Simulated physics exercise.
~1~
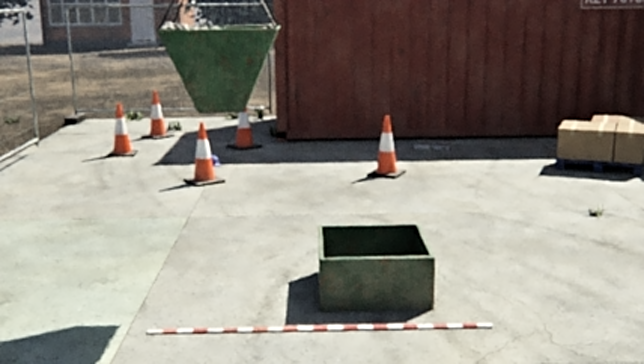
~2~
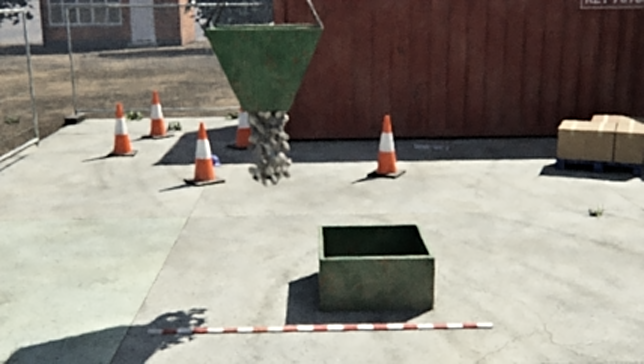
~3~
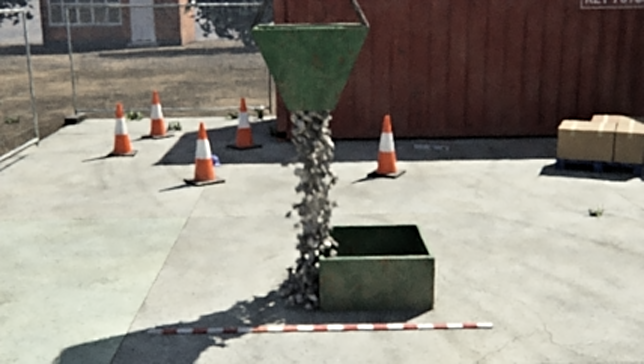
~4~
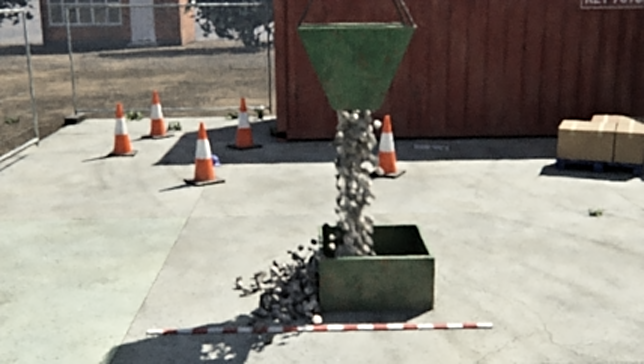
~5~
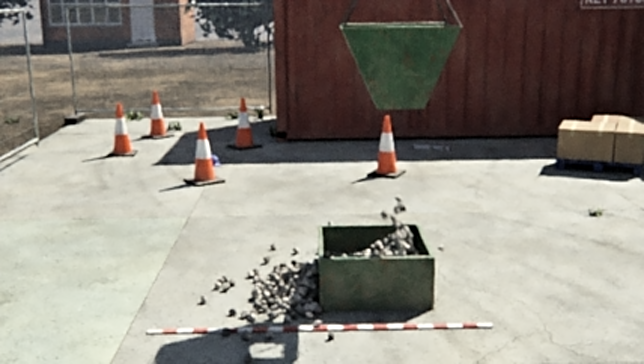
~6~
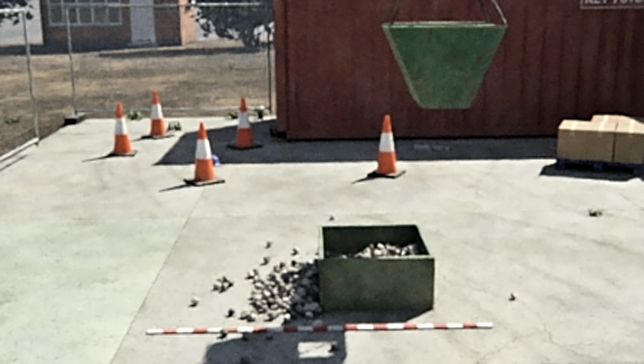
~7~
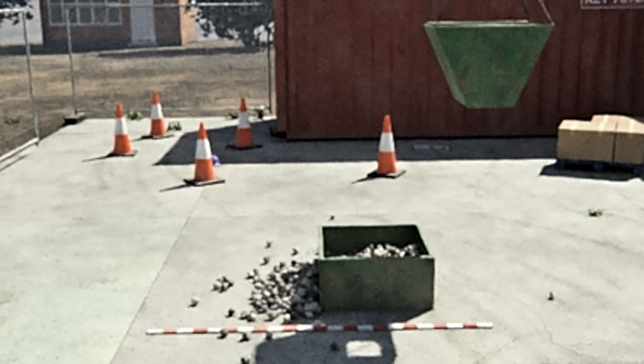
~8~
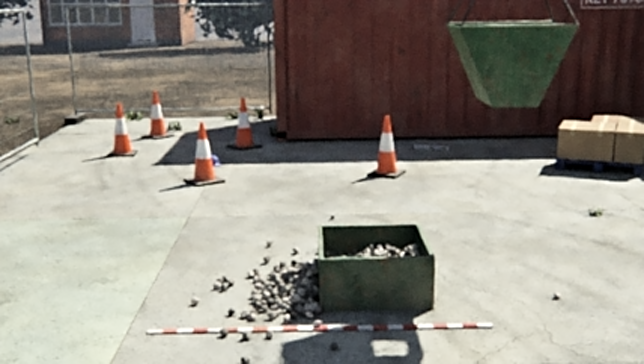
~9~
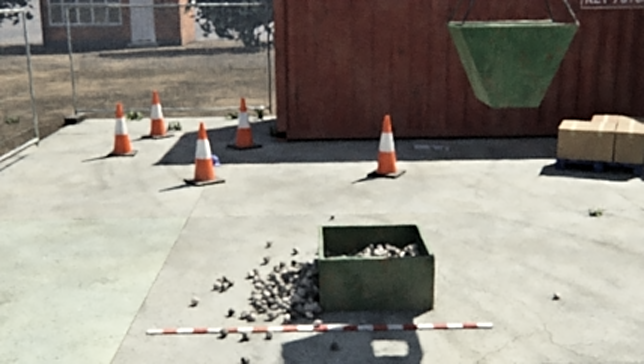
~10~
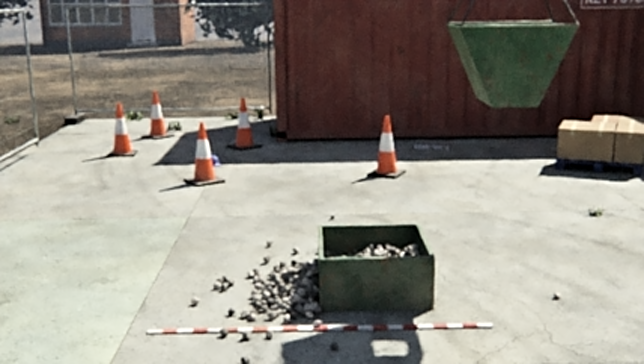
A green hopper full of grey stones hangs at the upper left of a sunlit concrete yard, seen from the side by a still camera, with orange and white cones and a rust-red container behind. A square green bin stands below, near a red and white striped staff, and pale boxes sit at the right. The hopper glides right and begins pouring stones, which land first on the ground left of the bin, then inside it. It empties and continues right before stopping. Most stones end in the bin, with a scattered heap to its left and one stray stone at right.
